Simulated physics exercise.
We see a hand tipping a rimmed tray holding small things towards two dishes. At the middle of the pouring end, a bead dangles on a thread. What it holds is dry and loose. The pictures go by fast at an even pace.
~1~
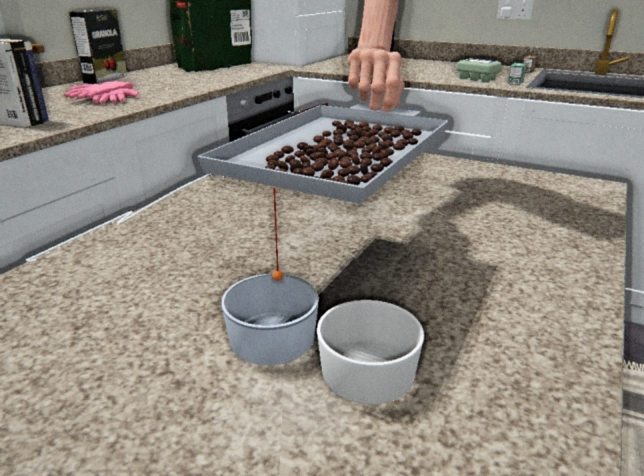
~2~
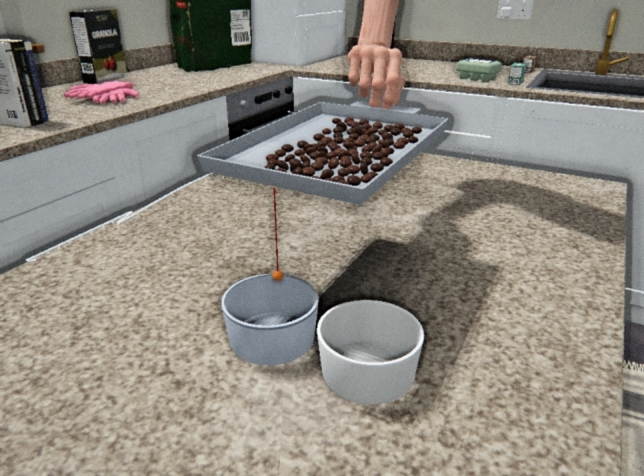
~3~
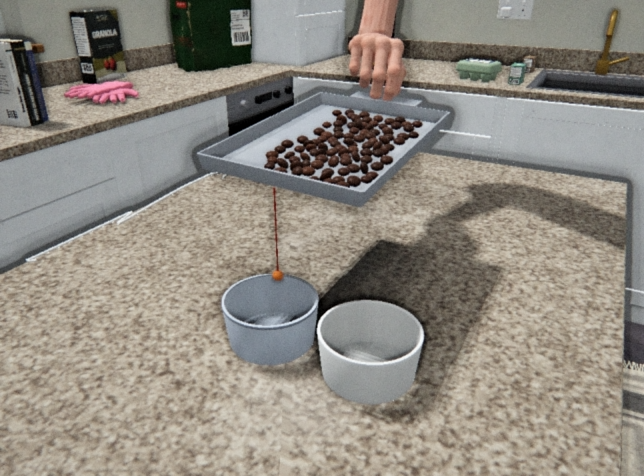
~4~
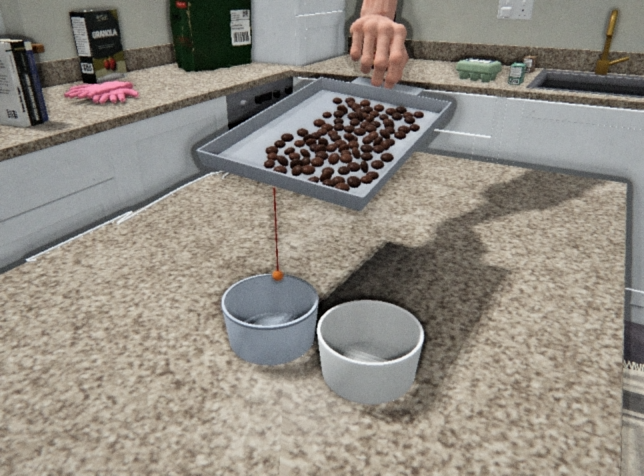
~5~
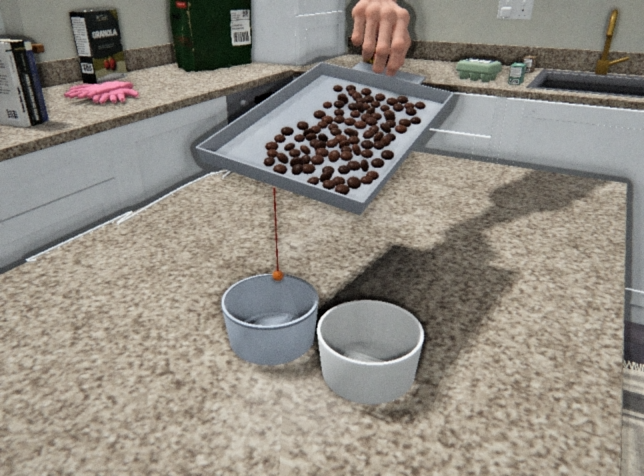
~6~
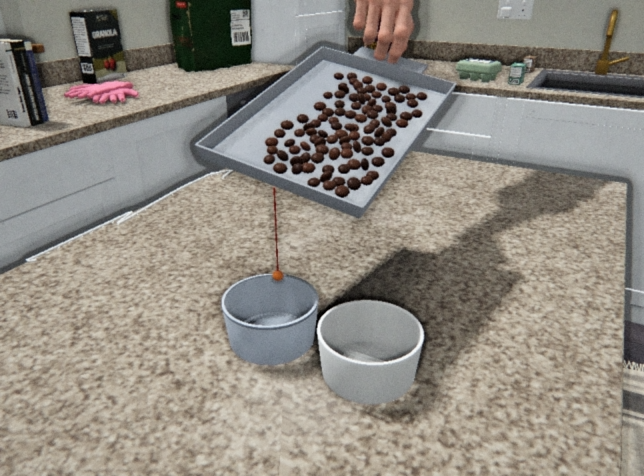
In a kitchen, a hand holds a rimmed gray tray of small dark brown pieces level above two round dishes on a speckled counter, beside an orange bead hanging on a thread. The hand then raises the tray's far side, steadily steepening its slant, while its near right corner dips slightly.
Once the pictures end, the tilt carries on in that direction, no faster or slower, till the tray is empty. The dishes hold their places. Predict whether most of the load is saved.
Result: Mostly caught.
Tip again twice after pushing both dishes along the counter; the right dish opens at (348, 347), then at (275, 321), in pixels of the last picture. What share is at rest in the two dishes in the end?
Trial 1 about 30 %, trial 2 about 10 %.
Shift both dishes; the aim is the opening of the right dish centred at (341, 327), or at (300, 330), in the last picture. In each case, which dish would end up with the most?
The dish at right, then the dish at right.
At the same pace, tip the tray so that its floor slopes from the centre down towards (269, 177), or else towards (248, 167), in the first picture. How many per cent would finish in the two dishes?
About 30 % and about 10 %.
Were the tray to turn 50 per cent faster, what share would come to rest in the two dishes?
Around 70 in every hundred.
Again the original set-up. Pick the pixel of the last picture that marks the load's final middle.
Once it all stops, the middle lies near (355, 360).
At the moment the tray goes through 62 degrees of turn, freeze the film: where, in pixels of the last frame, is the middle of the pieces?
The load is centred near (348, 158).
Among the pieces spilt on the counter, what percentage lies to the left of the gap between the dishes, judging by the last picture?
Estimate: About 40 percent.
Soon after the last picture, tray tipped steeply; all on the tray.
A little later, tray tipped past a quarter turn; a small part on the tray; about two thirds in the right dish; a small part outside both; a small part in the air.
Later still, tray tipped past a quarter turn; about two thirds in the right dish; about a third outside both.
At rest, tray tipped past a quarter turn; about two thirds in the right dish; none in the left dish; about a third outside both.
